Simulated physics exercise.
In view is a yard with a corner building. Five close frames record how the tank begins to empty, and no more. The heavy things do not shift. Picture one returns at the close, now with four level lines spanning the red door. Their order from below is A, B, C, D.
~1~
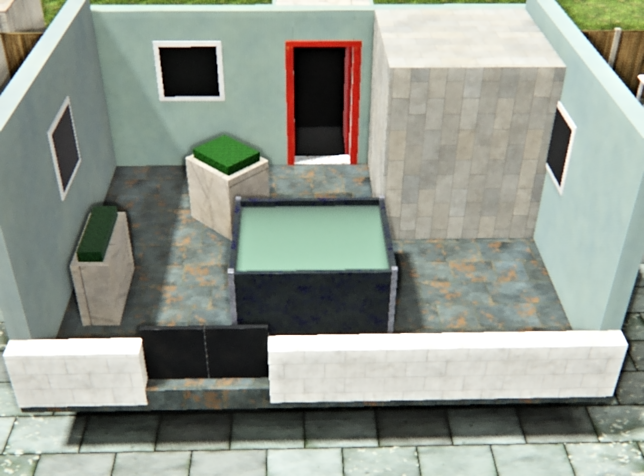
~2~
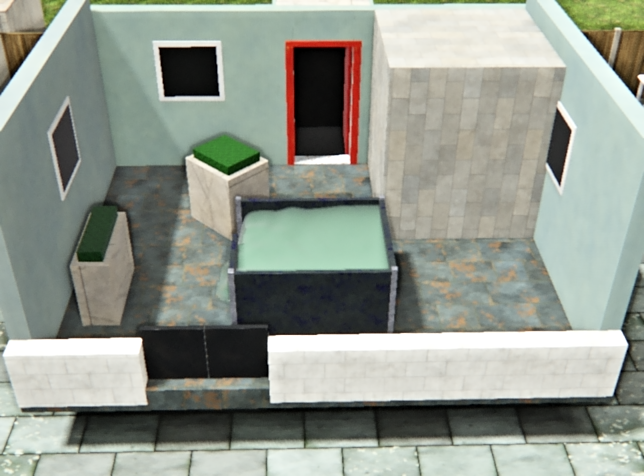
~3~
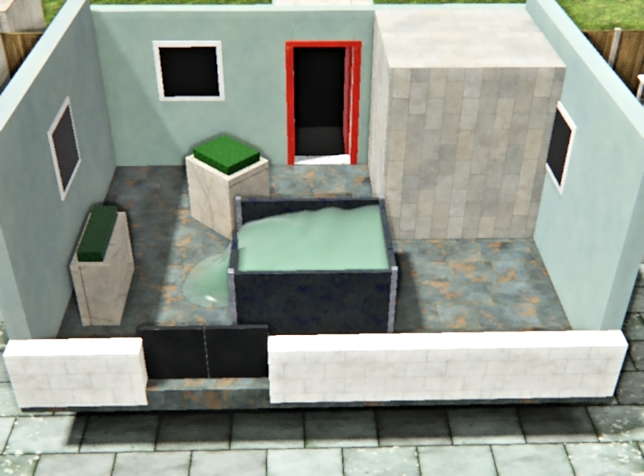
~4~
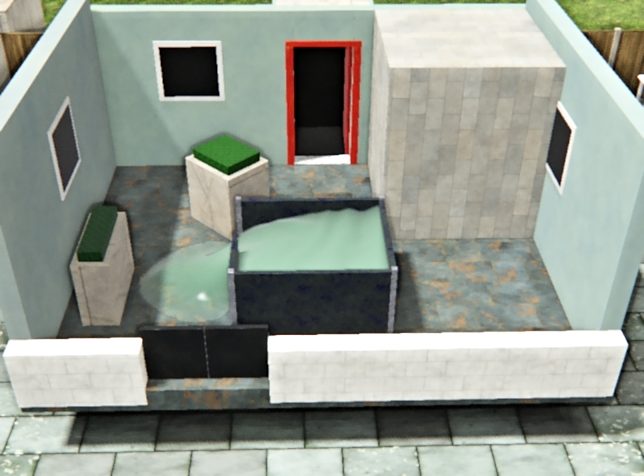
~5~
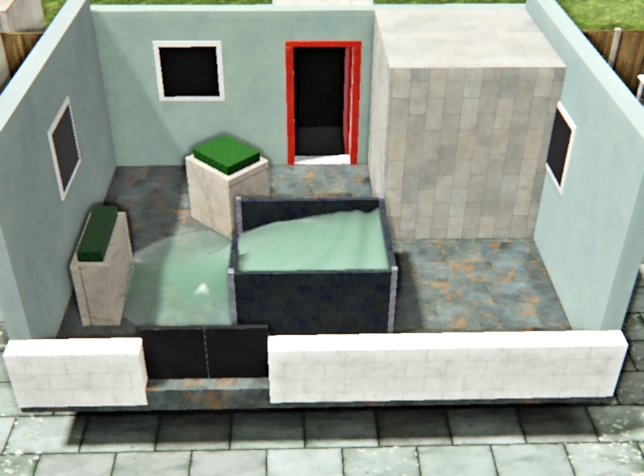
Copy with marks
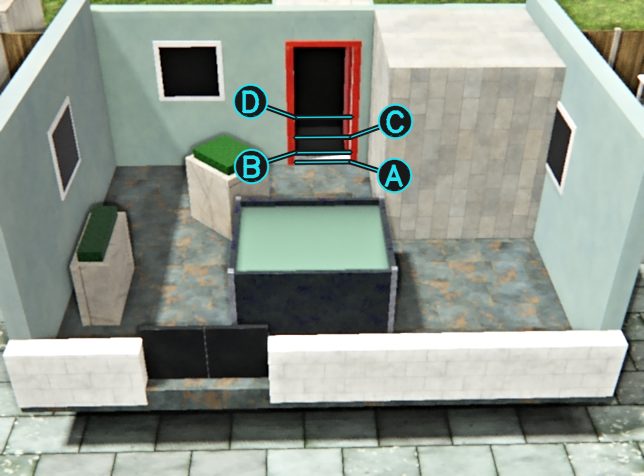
Pale green water sinks inside the dark tank and spreads leftward across the yard floor.
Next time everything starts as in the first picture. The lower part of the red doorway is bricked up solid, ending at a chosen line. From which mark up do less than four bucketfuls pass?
Take B.
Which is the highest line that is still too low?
It is A.
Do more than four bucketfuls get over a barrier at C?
No, that is safe.
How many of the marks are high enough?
Three of the four.
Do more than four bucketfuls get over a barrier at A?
Yes.
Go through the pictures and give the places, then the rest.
The first frame shows water in the tank at rest, its middle at (312, 239); foot of the red doorway at (322, 164); shut gate at (205, 334).
In the second frame, water covers 1 % of the ground, its front hidden from here.
In the third frame, 3 % of the ground under water, visible out to (189, 293).
In the fourth frame, 7 % of the ground under water, visible out to (146, 279).
In the fifth frame, 13 % of the ground under water, visible out to (132, 293).
In cyan, A at (322, 162); B at (323, 152); C at (323, 137); D at (323, 117); from the bottom up A, B, C, D.
With A, about 9 bucketfuls get in.
With B, nothing gets over.
With C, nothing gets over.
With D, nothing gets over.
